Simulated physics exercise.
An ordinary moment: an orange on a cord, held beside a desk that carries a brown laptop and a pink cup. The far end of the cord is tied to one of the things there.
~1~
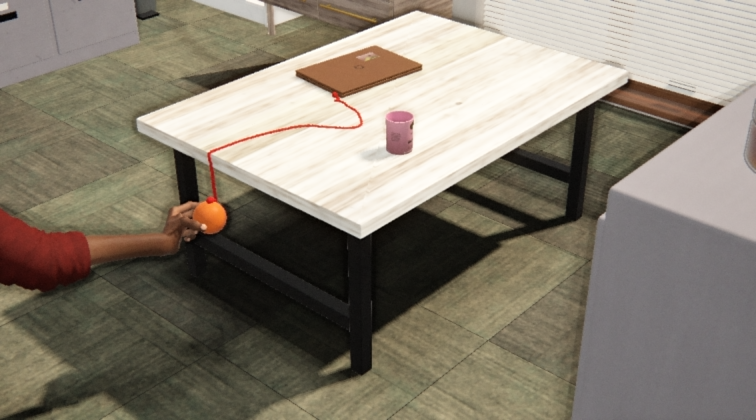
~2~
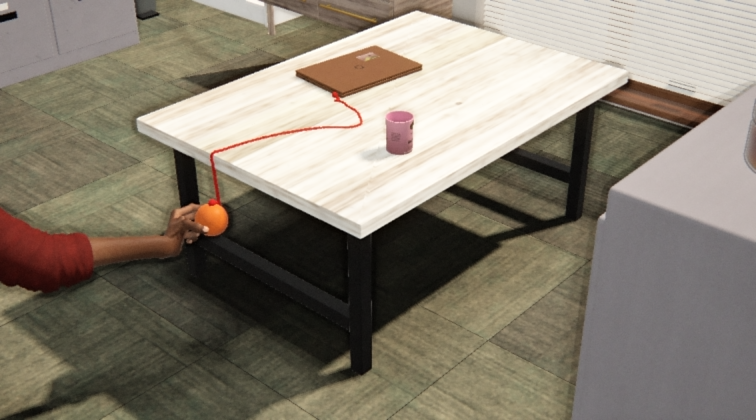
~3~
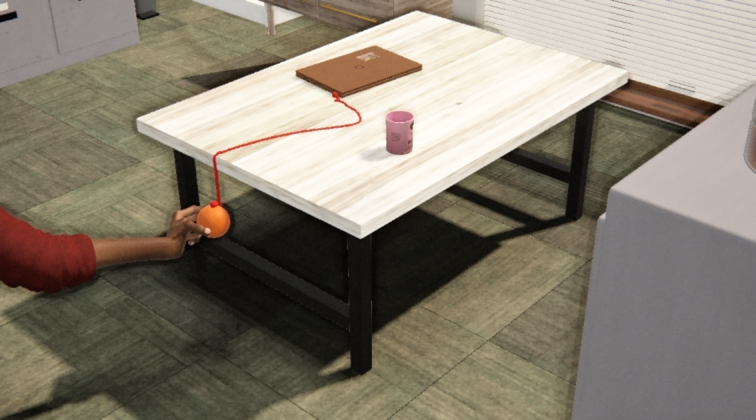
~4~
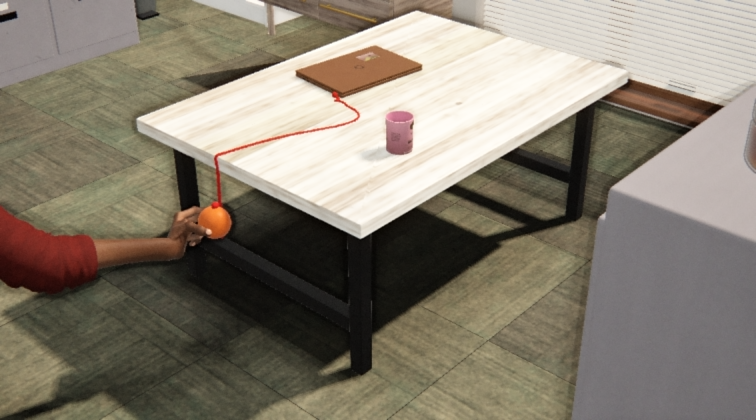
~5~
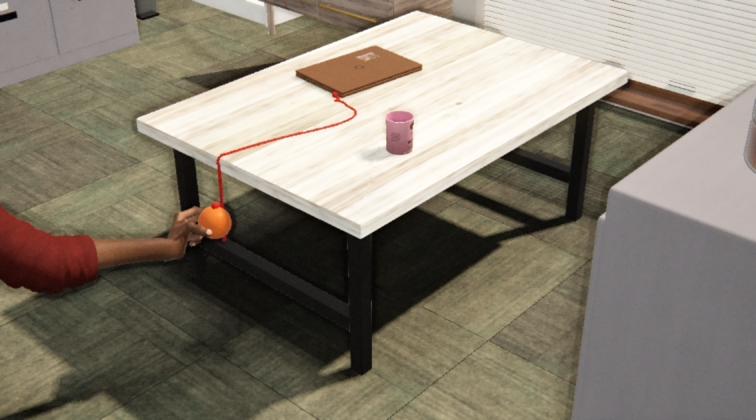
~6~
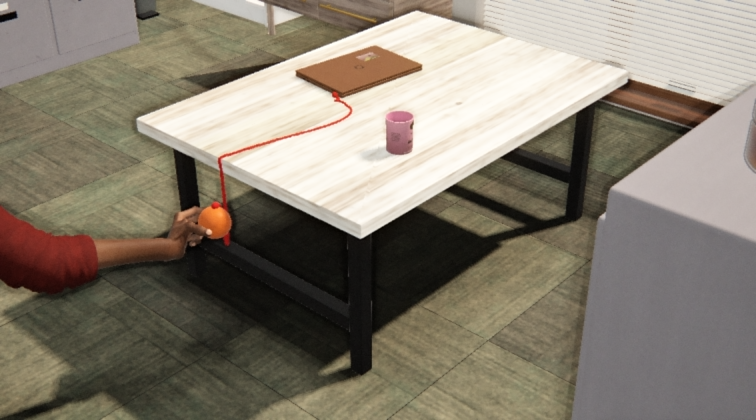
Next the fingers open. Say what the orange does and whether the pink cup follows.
As it turns out, the orange lands on the floor; the pink cup keeps its place.
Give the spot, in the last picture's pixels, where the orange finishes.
Around (227, 334).
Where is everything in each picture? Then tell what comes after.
Orange (210, 218); brown laptop (359, 67); pink cup (400, 116), in the first frame.
Orange (212, 220), in the second frame.
Orange (213, 221), in the third frame.
Orange (215, 222); cord through (345, 124) (258, 143), in the fourth frame.
Orange (215, 223); cord through (338, 124) (254, 146), in the fifth frame.
Orange (215, 223); brown laptop (359, 67); pink cup (400, 116); cord tied to the laptop, with much slack, in the sixth frame.
Then, 0.28 s past the final frame, orange in the air near (223, 304); laptop still; cup still.
Then, 0.52 s past the final frame, orange on the floor near (227, 334); laptop still; cup still.
When it is over, orange on the floor near (227, 334); laptop still; cup still. The orange drops all the way and the pink cup stays on top.
